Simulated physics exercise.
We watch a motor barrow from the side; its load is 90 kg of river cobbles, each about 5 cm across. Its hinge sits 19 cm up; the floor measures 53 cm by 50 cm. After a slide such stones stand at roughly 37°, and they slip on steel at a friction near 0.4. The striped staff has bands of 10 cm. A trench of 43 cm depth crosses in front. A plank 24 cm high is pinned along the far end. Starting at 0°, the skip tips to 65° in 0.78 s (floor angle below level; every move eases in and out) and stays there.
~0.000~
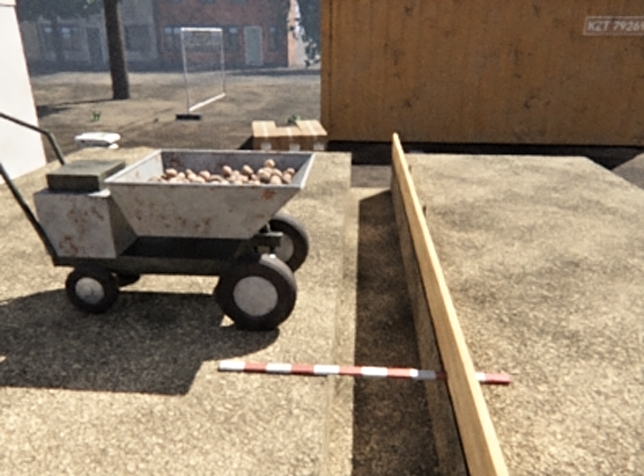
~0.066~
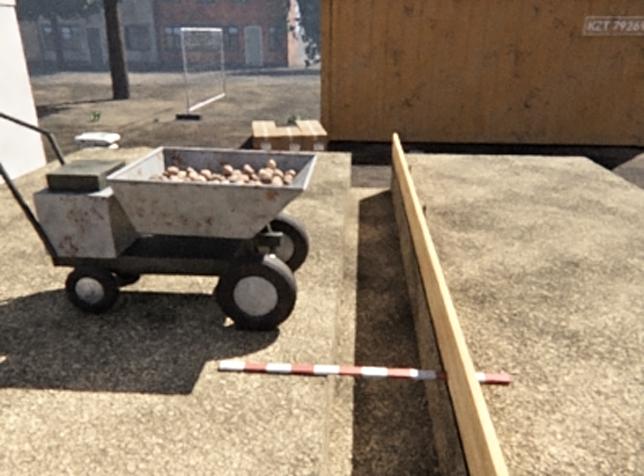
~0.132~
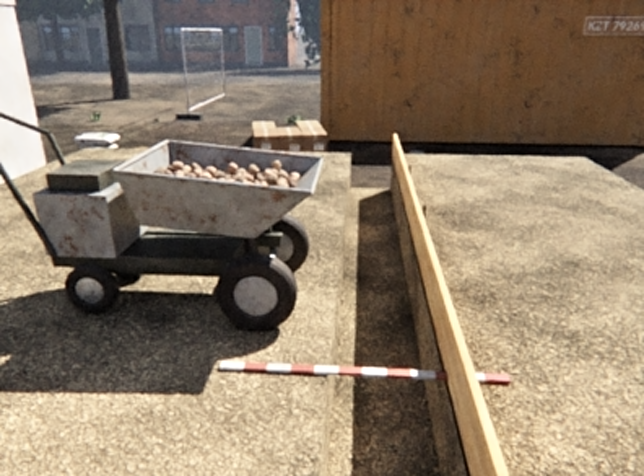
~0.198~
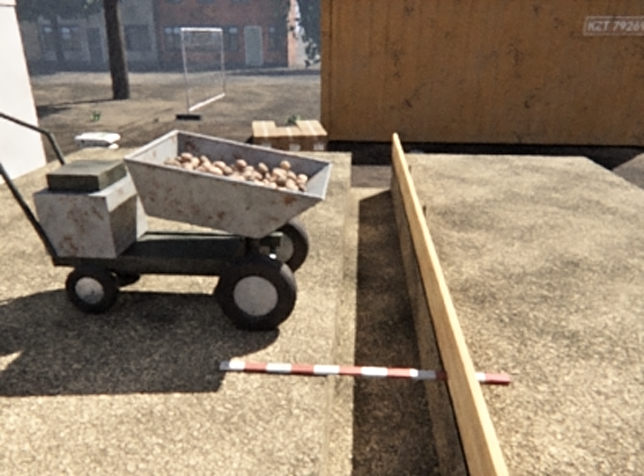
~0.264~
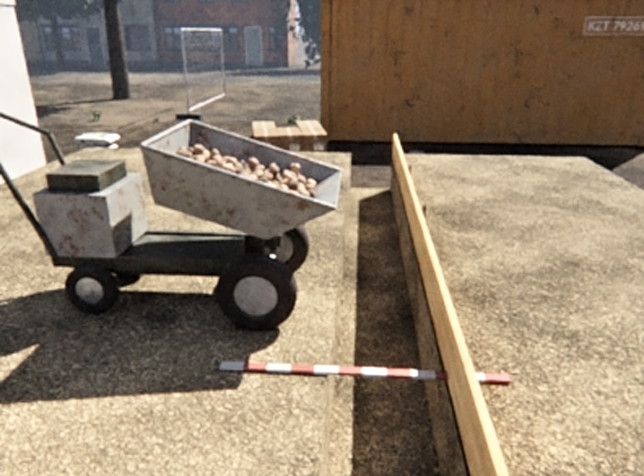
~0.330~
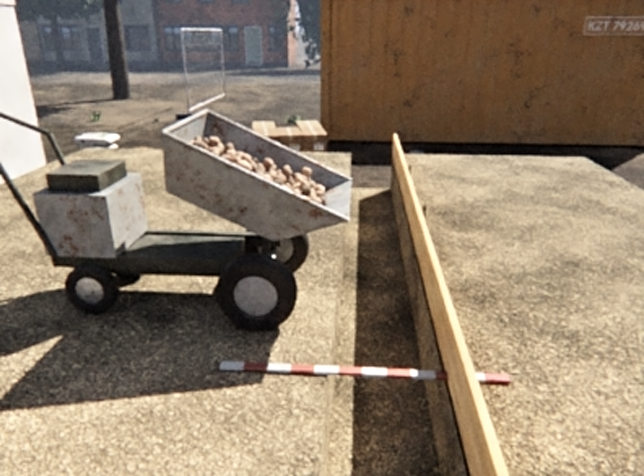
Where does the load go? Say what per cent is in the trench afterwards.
Close to 99 in a hundred.
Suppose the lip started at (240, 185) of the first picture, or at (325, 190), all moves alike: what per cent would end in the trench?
First some 100, then 85 per cent.
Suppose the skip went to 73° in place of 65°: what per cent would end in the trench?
Then about 100 per cent.
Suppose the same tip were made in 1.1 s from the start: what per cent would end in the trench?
It would be near 100 per cent.
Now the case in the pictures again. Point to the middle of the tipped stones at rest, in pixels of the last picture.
Their middle is at about (394, 364).
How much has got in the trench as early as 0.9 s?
Some 20 per cent.
After 0.6 s the floor is at 54°; 100 % in the skip; the foremost stones are at (357, 242).
After 0.9 s the floor is at 65°; 78 % in the skip, 22 % in the trench; the foremost stones are at (426, 297).
After 1.2 s the floor is at 65°; 24 % in the skip, 75 % in the trench, 1 % past the trench; the foremost stones are at (440, 322).
After 3.2 s the floor is at 65°; 0 % in the skip, 99 % in the trench, 1 % past the trench; the foremost stones are at (452, 339).
